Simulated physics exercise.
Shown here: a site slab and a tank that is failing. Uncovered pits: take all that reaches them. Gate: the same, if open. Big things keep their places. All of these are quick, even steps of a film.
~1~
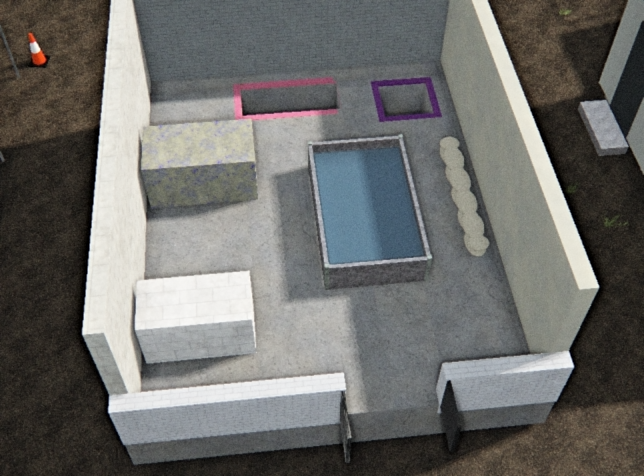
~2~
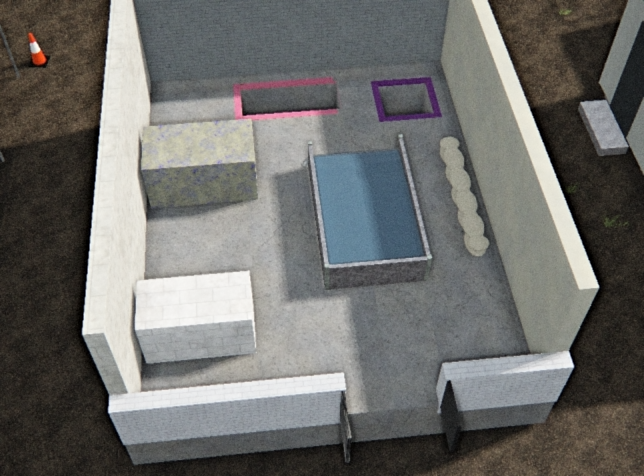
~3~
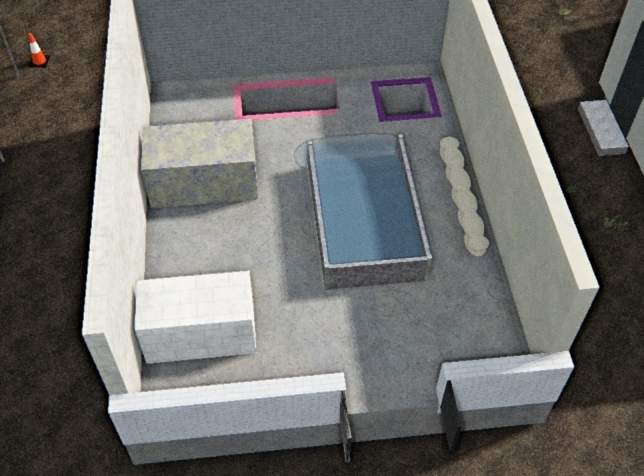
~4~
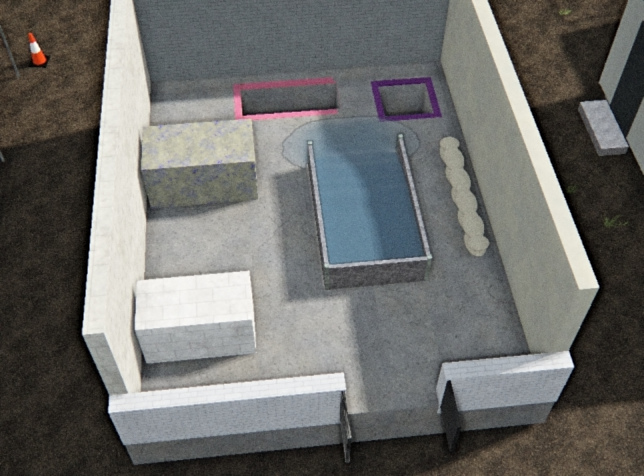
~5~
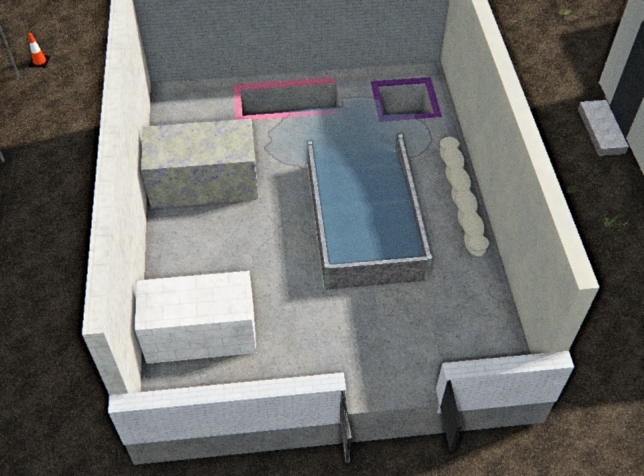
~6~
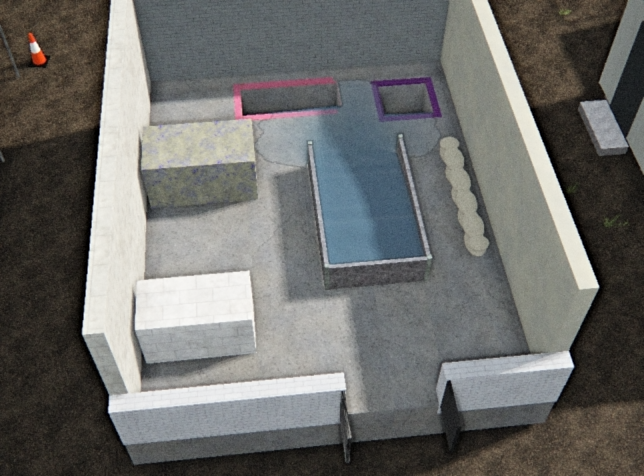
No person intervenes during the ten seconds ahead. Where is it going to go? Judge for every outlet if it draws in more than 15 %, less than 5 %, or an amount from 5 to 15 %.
As I see it, the gate will get a thin slice beneath five per cent; the pink pit will get a big slice beyond fifteen per cent; the purple pit will get a big slice beyond fifteen per cent.
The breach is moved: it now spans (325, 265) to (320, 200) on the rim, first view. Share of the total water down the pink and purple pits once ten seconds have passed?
The pink pit gets 10 per cent and the purple pit 0 per cent.
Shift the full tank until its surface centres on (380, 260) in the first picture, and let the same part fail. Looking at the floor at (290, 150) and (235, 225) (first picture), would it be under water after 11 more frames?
First submerged, then spared.
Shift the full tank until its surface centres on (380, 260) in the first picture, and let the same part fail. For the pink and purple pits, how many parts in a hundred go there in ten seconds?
Shares - pink: 40 in a hundred, purple: 30 in a hundred.
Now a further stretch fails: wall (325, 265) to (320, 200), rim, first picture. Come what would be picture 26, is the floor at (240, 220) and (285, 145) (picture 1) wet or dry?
Point one waterlogged, point two not reached.
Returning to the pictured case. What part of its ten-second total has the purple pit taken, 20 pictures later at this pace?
About 60 per cent.
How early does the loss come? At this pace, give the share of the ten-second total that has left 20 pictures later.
About 60 per cent.
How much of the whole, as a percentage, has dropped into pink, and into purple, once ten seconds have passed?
52 and 28 per cent respectively.
A moment on, water covers 15 % of the floor; the gate 0 %, the pink pit 8 %, the purple pit 3 %.
Next, water covers 20 % of the floor; the gate 0 %, the pink pit 18 %, the purple pit 8 %.
Then, water covers 25 % of the floor; the gate 0 %, the pink pit 33 %, the purple pit 16 %.
Later, water covers 30 % of the floor; the gate 0 %, the pink pit 45 %, the purple pit 24 %.
In the end, water covers 30 % of the floor; the gate 0 %, the pink pit 51 %, the purple pit 28 %.
